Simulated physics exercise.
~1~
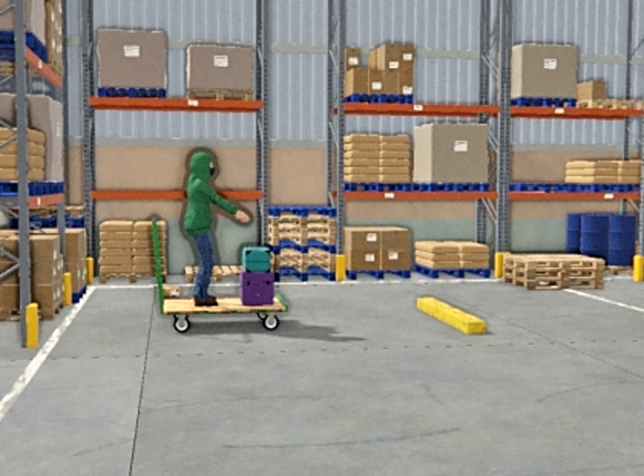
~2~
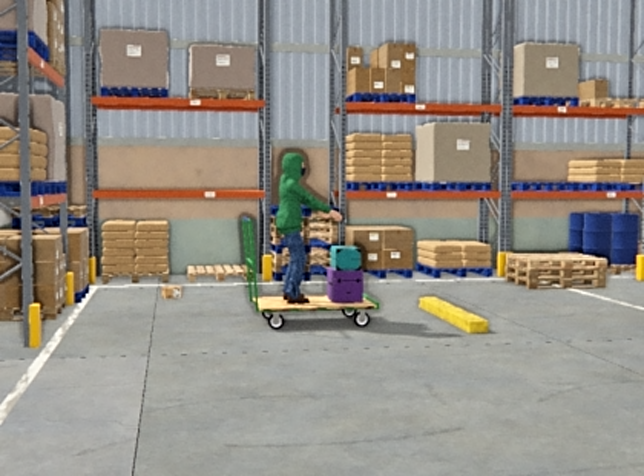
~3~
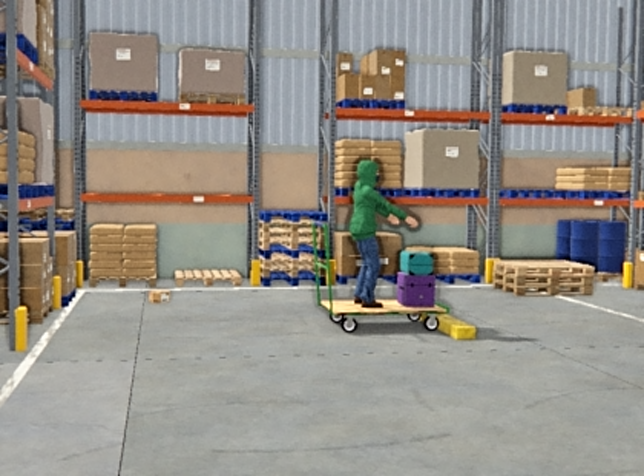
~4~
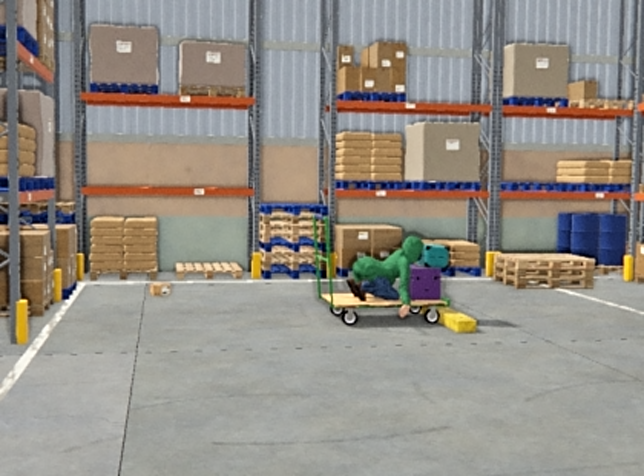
To begin with, a worker in a green hood and jeans stands on a flat platform trolley in a warehouse, arms held out over a teal case stacked on a purple box. The trolley rolls to the right across the grey floor towards a yellow kerb. Its front wheels reach the kerb and it stops level, with the worker still upright. The worker then collapses forward onto the deck, slumping low against the load. At the end, the trolley stays at the kerb, with the worker sprawled behind the purple box and the teal case tilted slightly, both items still aboard.
